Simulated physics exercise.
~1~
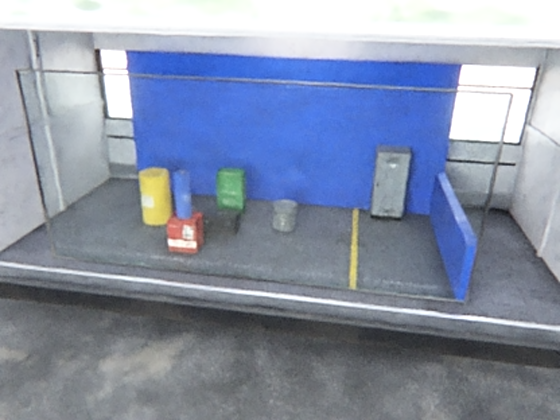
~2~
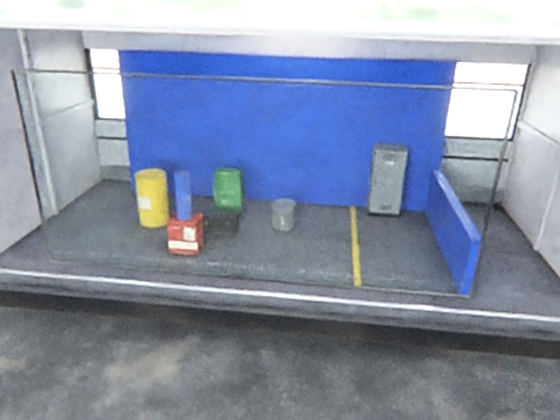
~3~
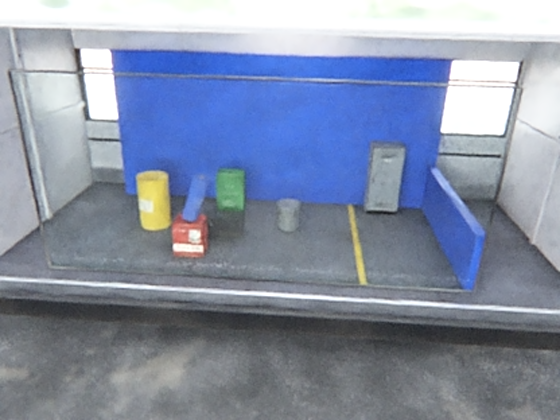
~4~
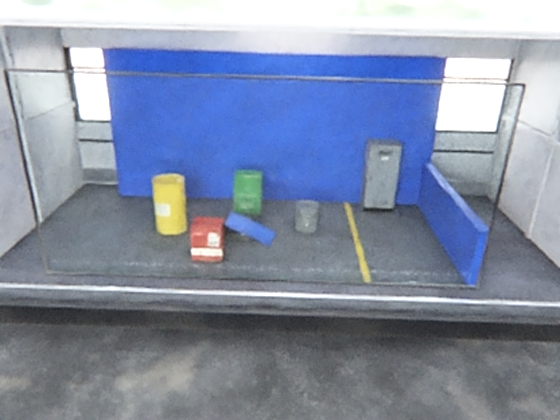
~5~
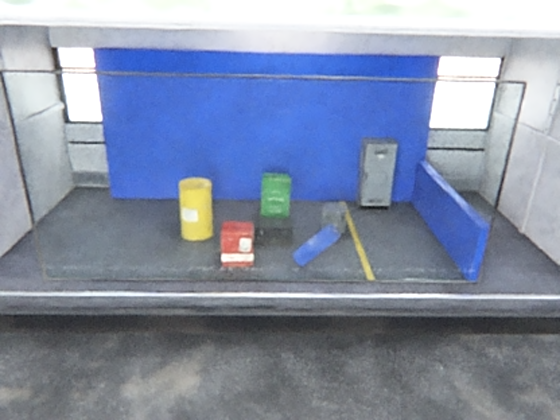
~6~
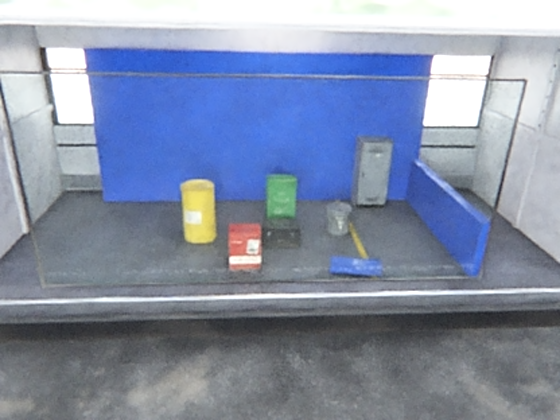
At the start, a yellow drum, an upright blue roll, a red pack, a black toolbox, a green tall box and a grey bucket stand on the dark floor of a bay with a blue back wall, left of a yellow line. As the view drifts slightly, the blue roll leans to the right and topples. The other loose things then slide right, staying upright, while the roll tumbles ahead past the red pack and turns over near the bucket. Finally the roll lies on its side at the line's near end, its middle just short of it, with the others also short.
